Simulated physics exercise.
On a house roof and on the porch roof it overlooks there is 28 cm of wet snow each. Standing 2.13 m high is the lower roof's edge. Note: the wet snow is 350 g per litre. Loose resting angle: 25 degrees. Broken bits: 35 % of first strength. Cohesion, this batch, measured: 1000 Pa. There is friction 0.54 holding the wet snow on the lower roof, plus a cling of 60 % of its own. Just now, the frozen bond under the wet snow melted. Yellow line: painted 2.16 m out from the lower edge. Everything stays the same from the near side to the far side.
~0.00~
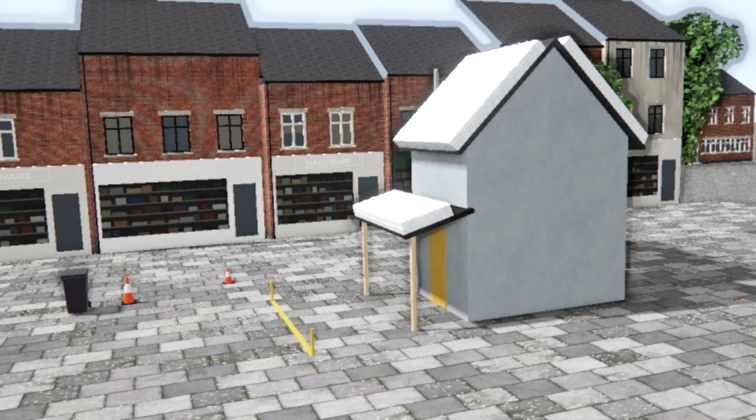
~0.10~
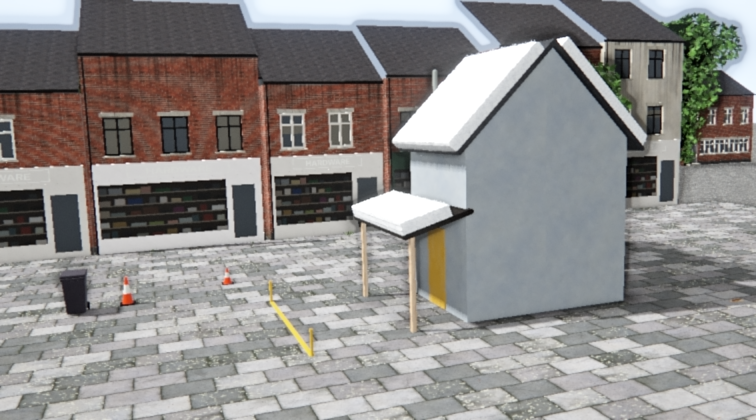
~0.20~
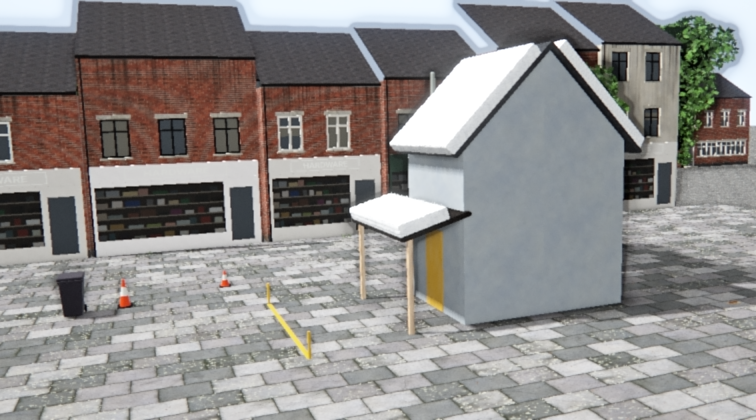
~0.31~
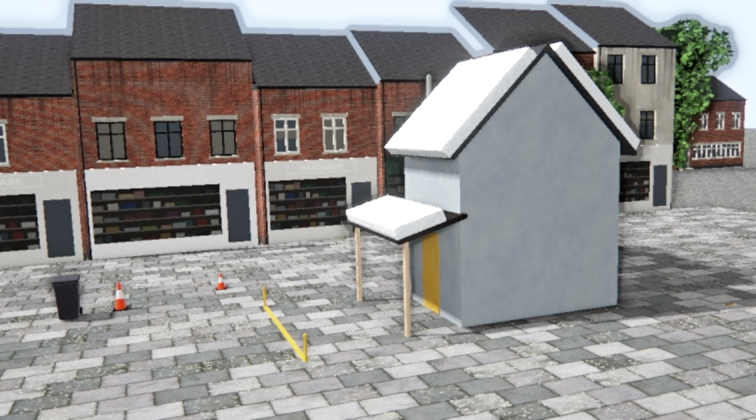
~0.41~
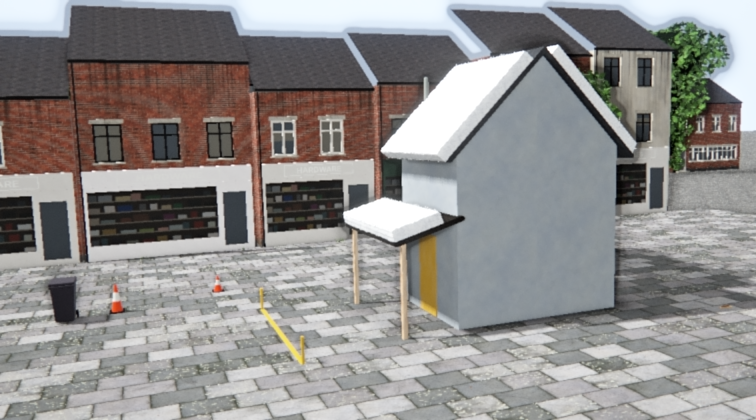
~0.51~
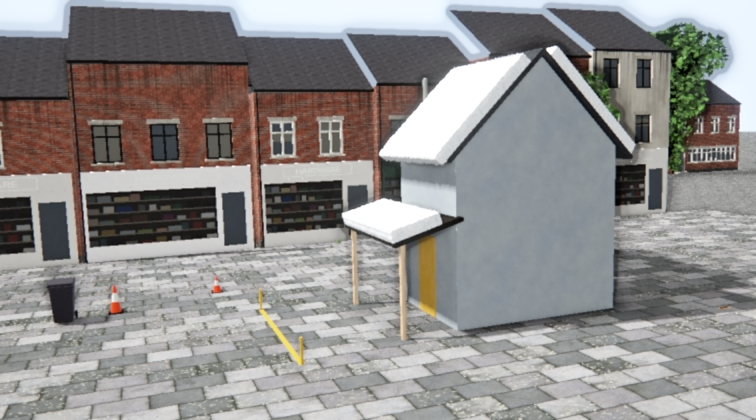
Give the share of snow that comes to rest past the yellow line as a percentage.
Roughly 7 percent.
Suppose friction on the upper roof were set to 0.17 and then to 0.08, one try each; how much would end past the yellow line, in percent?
35 %, then 40 %.
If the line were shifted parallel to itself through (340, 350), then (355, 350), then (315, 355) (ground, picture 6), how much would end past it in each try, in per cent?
In order, some 30, 35 and 16 percent would end past it.
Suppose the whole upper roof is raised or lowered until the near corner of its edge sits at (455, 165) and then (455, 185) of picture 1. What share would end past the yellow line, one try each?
In that order: 0 %, 0 %.
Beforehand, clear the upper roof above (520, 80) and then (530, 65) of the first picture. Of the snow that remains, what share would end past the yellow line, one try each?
First try 0 per cent, second try 0 per cent.
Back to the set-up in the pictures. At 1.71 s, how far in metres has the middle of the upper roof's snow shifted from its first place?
Straight-line shift: Around 1.8 m.
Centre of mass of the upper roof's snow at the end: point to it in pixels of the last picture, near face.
At about (354, 318).
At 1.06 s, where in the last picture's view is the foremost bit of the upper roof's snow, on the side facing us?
Look roughly at (419, 216).
By 1.06 s, none is below the lower edge and 0 % is past the line.
By 1.71 s, none is below the lower edge and 0 % is past the line.
By 2.35 s, none is below the lower edge and 0 % is past the line.
By 3.00 s, 48 % is below the lower edge and 0 % is past the line.
By 4.30 s, at the end, 66 % is below the lower edge and 7 % is past the line.
